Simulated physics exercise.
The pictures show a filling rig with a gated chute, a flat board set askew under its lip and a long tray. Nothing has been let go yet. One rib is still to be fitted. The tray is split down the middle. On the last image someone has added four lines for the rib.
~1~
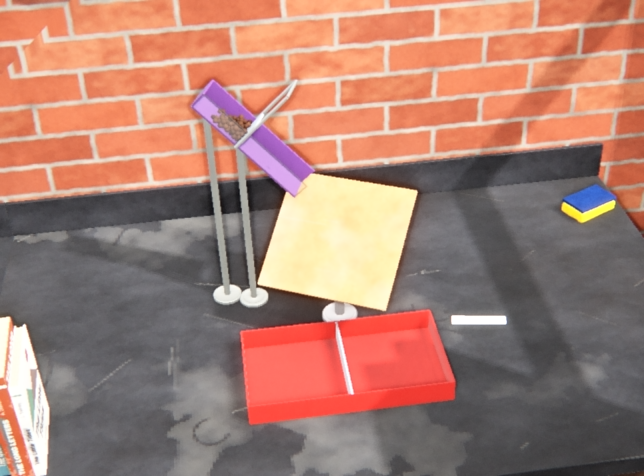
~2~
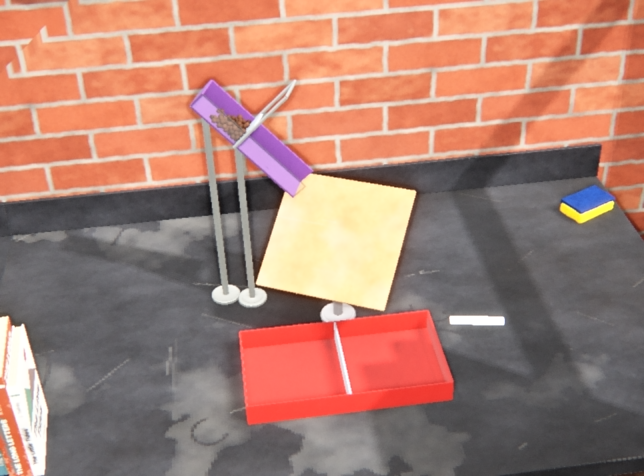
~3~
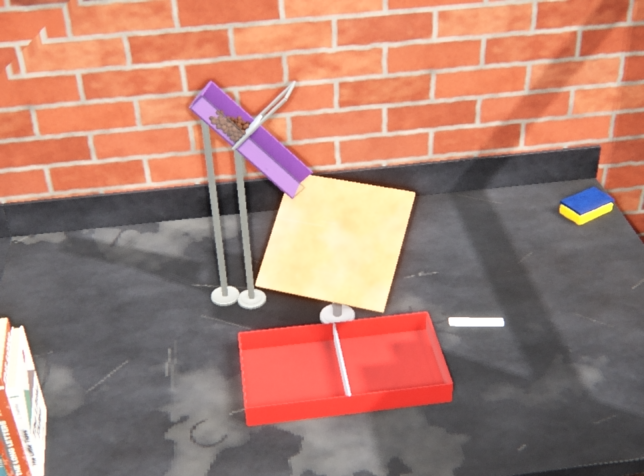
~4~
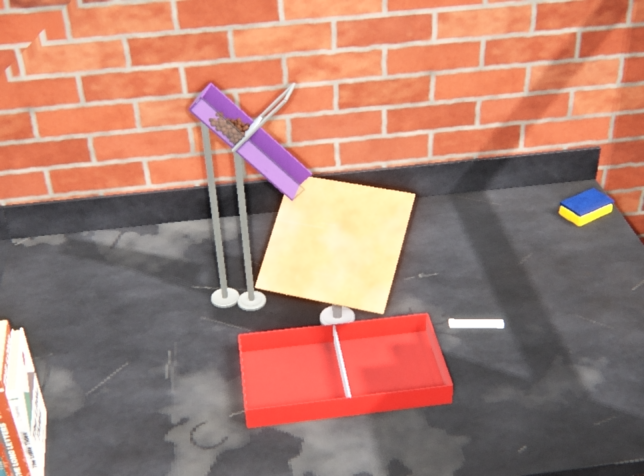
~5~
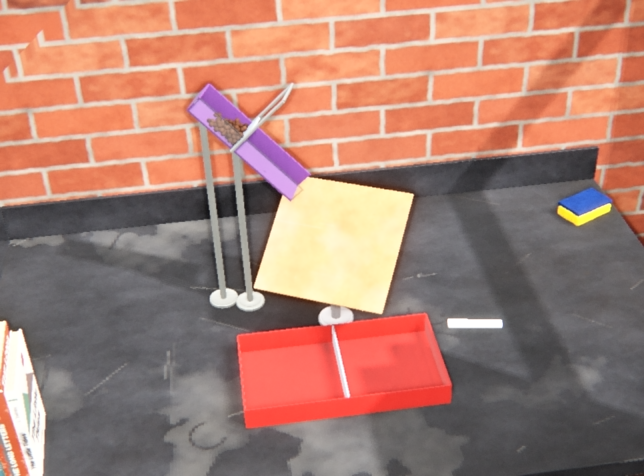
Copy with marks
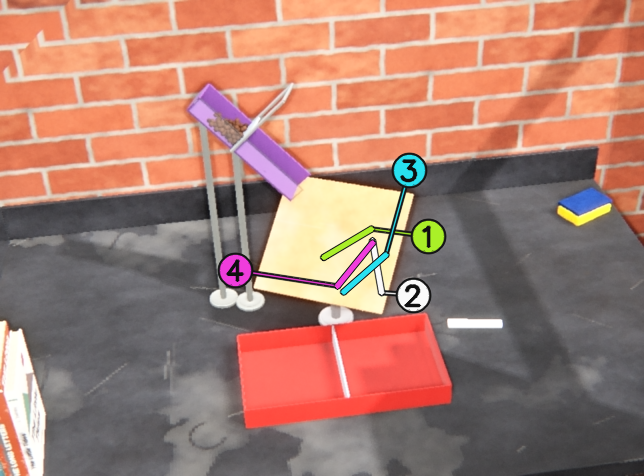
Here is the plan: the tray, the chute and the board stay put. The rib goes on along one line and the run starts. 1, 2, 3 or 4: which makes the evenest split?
2 works best here.
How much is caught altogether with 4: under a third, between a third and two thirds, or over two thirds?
Over two thirds.
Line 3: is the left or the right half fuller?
The left half.
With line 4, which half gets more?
The left half.
On the marked copy, line 1 from (371, 229) to (323, 257); line 2 from (372, 240) to (381, 292); line 3 from (385, 254) to (343, 292); line 4 from (372, 242) to (337, 285).
For line 1, of what is caught, nearly all in the left half, a stray few in the right.
For line 2, of what is caught, about a third in the left half, about two thirds in the right.
For line 3, of what is caught, nearly all in the left half, a stray few in the right.
For line 4, of what is caught, all in the left half, none in the right.
